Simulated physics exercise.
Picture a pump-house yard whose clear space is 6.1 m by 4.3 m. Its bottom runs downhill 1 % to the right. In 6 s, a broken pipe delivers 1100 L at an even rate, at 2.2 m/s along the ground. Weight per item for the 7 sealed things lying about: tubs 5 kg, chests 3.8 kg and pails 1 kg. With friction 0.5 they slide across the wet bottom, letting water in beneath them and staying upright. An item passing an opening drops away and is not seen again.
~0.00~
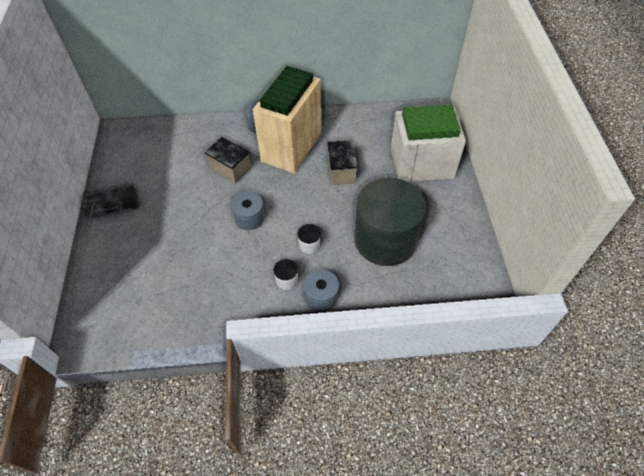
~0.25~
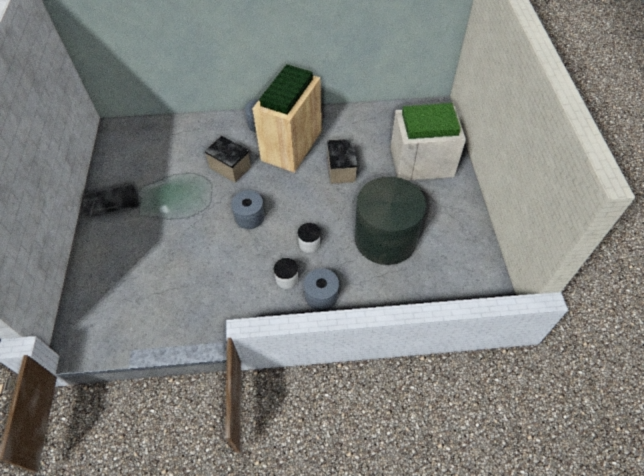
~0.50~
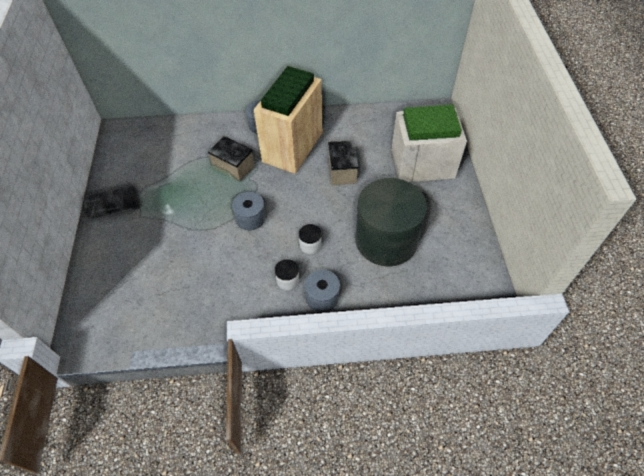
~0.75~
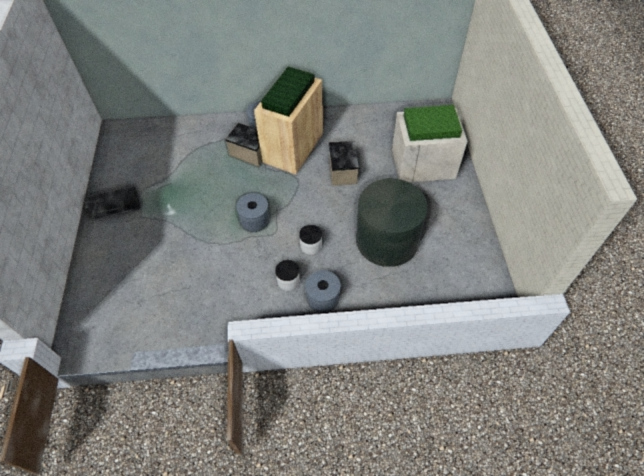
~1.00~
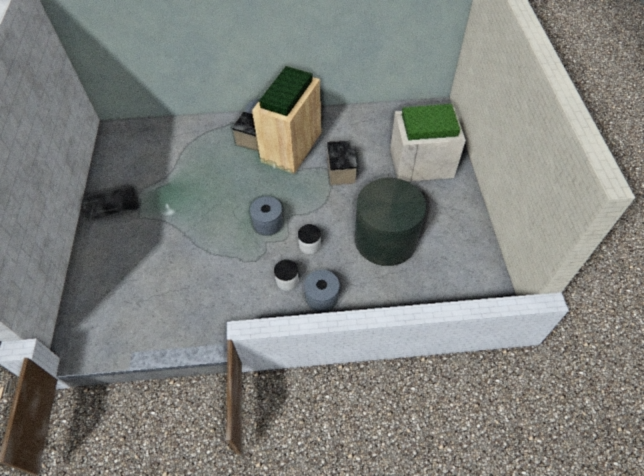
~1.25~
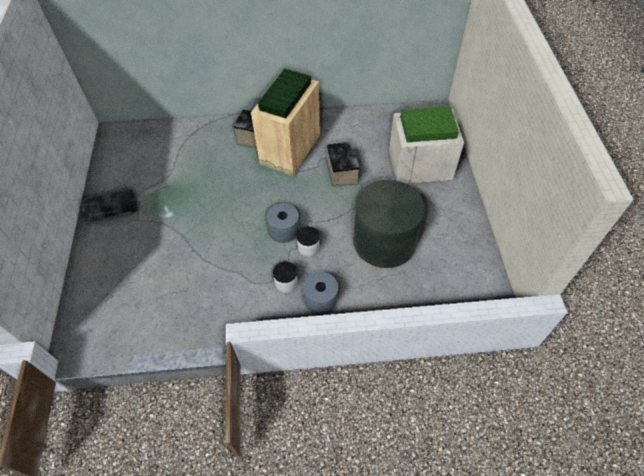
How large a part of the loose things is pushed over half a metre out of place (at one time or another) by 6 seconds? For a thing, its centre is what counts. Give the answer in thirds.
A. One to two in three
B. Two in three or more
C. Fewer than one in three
The answer is B.
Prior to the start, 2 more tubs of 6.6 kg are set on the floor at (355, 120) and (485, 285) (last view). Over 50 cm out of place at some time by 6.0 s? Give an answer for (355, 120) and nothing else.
For that one: It exceeds that.
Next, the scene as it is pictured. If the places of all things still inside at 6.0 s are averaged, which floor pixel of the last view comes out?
(346, 219).
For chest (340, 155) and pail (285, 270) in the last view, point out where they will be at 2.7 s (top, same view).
They end up about (372, 139) and (287, 314) in the last view.
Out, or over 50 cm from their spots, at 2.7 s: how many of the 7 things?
At that moment it comes to 5.
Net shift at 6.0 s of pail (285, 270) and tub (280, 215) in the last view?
80 cm, 350 cm.
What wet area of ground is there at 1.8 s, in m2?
The covered patch comes to about 9.0 m2.
After 1.8 s 3 of 7 are over 50 cm from their spots; 2 afloat.
After 2.7 s 5 of 7 are over 50 cm from their spots; 5 afloat.
After 4.2 s 5 of 7 are over 50 cm from their spots; 7 afloat.
After 6.0 s 6 of 7 are over 50 cm from their spots, and 6 have been at some point; 7 afloat.
